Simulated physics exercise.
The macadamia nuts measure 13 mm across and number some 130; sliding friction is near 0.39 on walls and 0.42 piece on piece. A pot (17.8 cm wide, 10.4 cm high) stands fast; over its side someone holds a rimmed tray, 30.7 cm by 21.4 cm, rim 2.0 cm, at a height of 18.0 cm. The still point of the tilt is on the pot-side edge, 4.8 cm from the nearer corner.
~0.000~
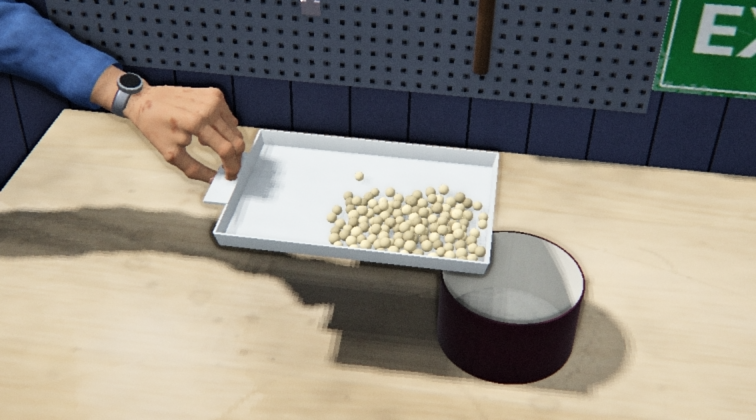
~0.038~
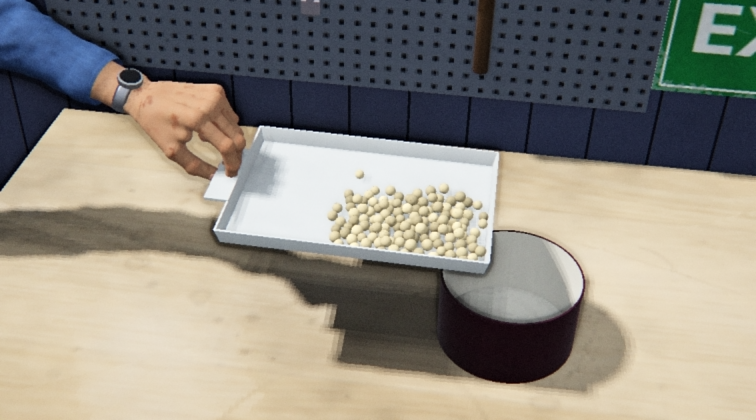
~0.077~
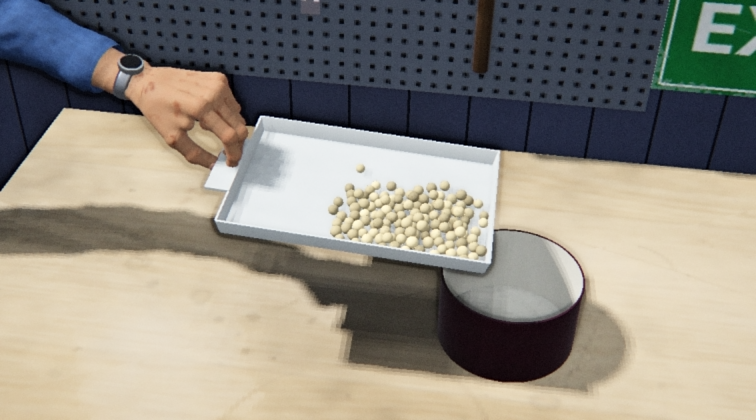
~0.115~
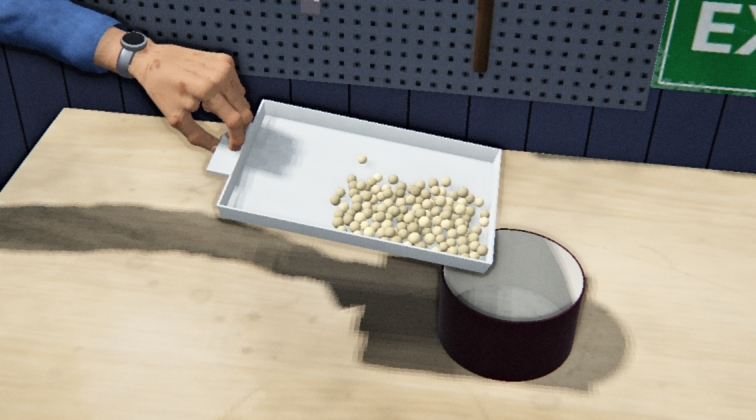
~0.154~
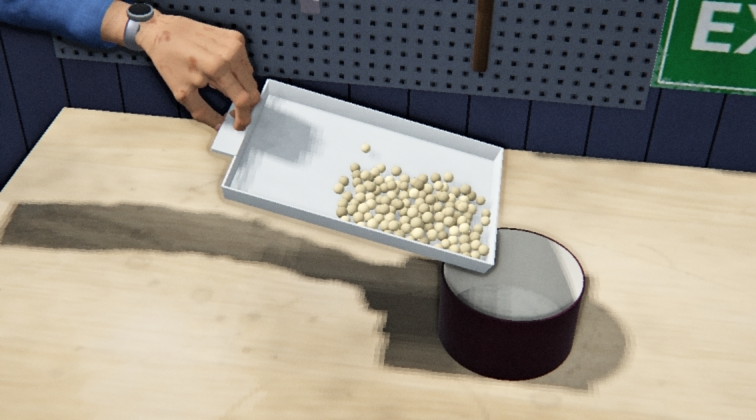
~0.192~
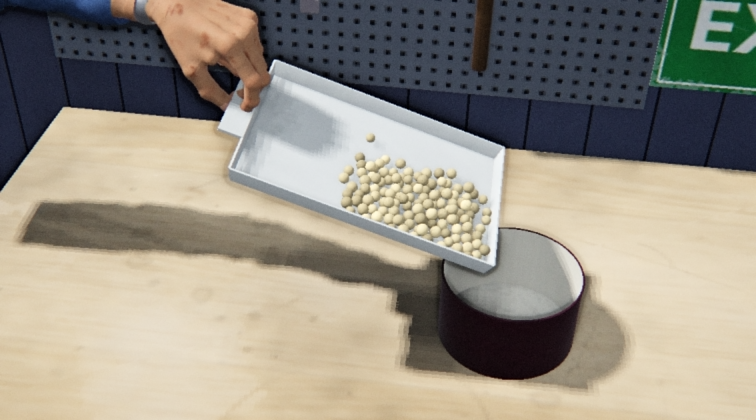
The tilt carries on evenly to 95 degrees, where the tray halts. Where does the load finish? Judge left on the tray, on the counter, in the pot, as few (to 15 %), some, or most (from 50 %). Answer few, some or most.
Left on the tray: Few; on the counter: Some; in the pot: Most.
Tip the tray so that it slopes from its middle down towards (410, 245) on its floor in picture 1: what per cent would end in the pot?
About 10 per cent.
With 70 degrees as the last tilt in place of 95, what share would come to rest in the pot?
It would be near 40 per cent.
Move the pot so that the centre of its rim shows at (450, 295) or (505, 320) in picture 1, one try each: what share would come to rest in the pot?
About 20 and 70 per cent.
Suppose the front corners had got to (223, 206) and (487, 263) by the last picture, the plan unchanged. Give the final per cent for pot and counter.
Pot 20, counter 80.
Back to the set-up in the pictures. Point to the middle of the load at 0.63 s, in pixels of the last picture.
Around (498, 220).
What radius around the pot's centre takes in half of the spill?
About 22 cm.
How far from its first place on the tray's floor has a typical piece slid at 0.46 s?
About 3 cm.
After 0.46 s, tilt 58 degrees; the tray holds 100 %, the pot 0 %.
After 0.63 s, tilt 82 degrees; the tray holds 85 %, the pot 5 %.
After 0.93 s, tilt 95 degrees; the tray holds 5 %, the pot 65 %.
By 2.0 s all is still; tray 0 %, counter 30 %, pot 70 %.
